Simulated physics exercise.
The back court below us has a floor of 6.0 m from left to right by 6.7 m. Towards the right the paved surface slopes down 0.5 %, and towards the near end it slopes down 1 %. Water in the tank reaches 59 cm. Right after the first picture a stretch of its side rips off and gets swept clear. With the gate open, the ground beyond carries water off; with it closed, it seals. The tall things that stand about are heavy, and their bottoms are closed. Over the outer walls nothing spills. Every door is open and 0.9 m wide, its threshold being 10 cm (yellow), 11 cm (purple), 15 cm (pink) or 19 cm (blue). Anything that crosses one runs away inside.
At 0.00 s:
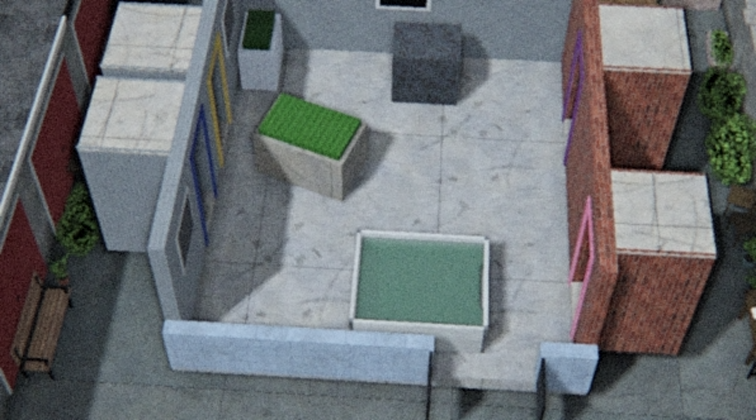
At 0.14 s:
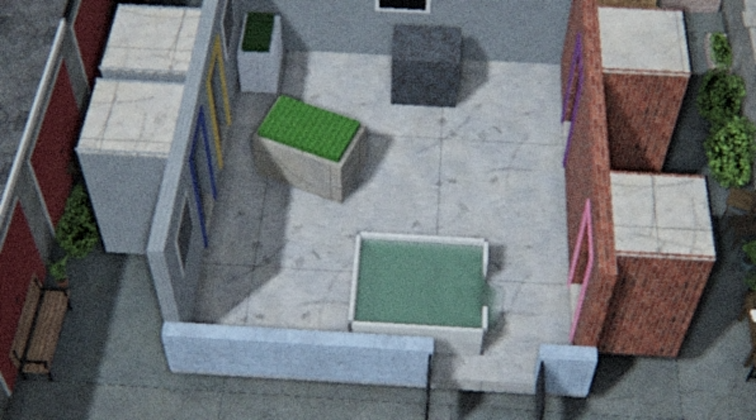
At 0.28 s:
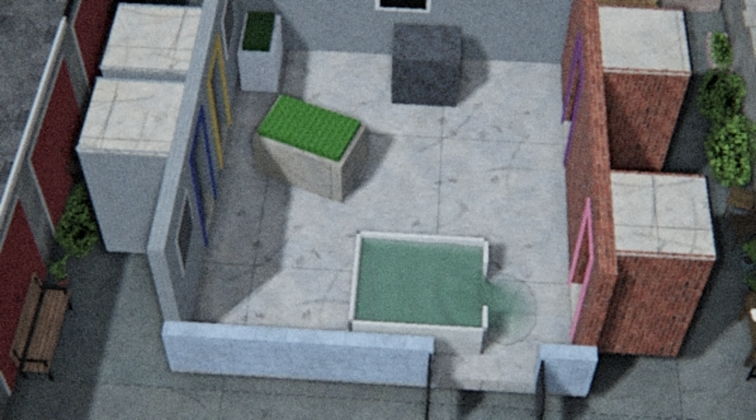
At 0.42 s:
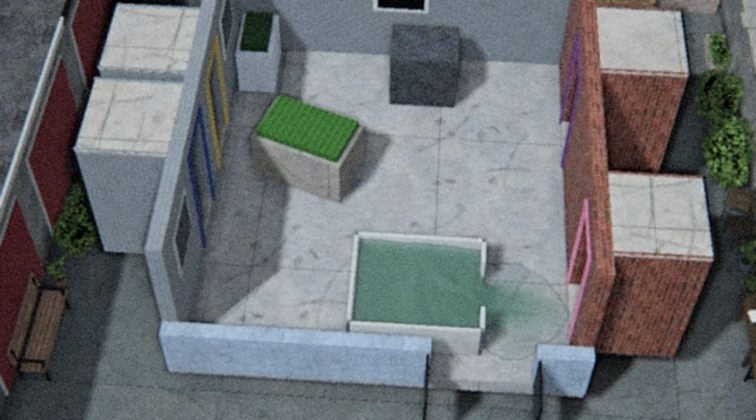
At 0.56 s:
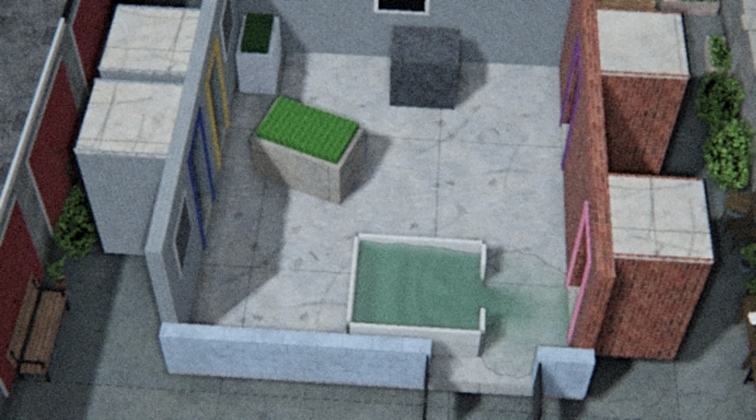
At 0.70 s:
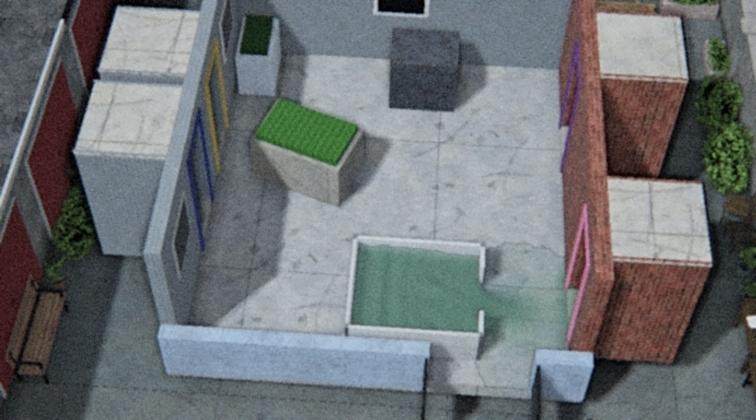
A low white-walled tank of green water stands near the front of a pale paved court, seen from high above, with grey walls behind and left and brick on the right. A grass-topped block, a dark grey cube and a small planter stand farther back, near blue, yellow, purple and pink door surrounds. The tank's right side opens and green water pours out, spreading rightward across the paving toward the brick wall, while the view shifts very slightly.
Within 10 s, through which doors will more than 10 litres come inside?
Yellow door: Not more than 10 litres; purple door: Not more than 10 litres; pink door: More than 10 litres; blue door: Not more than 10 litres.
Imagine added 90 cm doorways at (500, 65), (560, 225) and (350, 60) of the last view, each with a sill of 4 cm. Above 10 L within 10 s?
Taking them in order, the first gets enough, the second enough and the third too little.
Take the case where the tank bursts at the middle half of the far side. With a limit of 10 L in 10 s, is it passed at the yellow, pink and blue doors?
Then: Yellow not over, pink not over, blue under.
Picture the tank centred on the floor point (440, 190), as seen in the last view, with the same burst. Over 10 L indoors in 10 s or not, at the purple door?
So then, purple goes beyond.
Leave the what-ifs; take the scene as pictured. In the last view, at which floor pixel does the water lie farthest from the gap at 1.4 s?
(557, 195).
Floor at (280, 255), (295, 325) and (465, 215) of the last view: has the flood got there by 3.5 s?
Listed in sequence, the spots are bone dry, bone dry and drenched.
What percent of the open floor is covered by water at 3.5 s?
35 %.
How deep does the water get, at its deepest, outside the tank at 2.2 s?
I'd say near 33 centimetres.
After 1.4 s water covers 10 % of the floor and is deepest (36 cm) near (562, 347); yellow door not reached, purple door not reached, pink door 33 cm at the sill, 68 L in, blue door not reached.
After 2.2 s water covers 20 % of the floor and is deepest (33 cm) near (563, 377); yellow door not reached, purple door 4 cm at the sill, 0 L in, pink door 31 cm at the sill, 156 L in, blue door not reached.
After 3.5 s water covers 35 % of the floor and is deepest (23 cm) near (550, 327); yellow door not reached, purple door 3 cm at the sill, 0 L in, pink door 23 cm at the sill, 228 L in, blue door not reached.
After 6.0 s water covers 50 % of the floor and is deepest (16 cm) near (563, 367); yellow door not reached, purple door 3 cm at the sill, 0 L in, pink door 16 cm at the sill, 275 L in, blue door not reached.
After 10.0 s water covers 70 % of the floor and is deepest (10 cm) near (562, 337); yellow door 2 cm at the sill, 0 L in, purple door 7 cm at the sill, 0 L in, pink door 10 cm at the sill, 277 L in, blue door not reached.
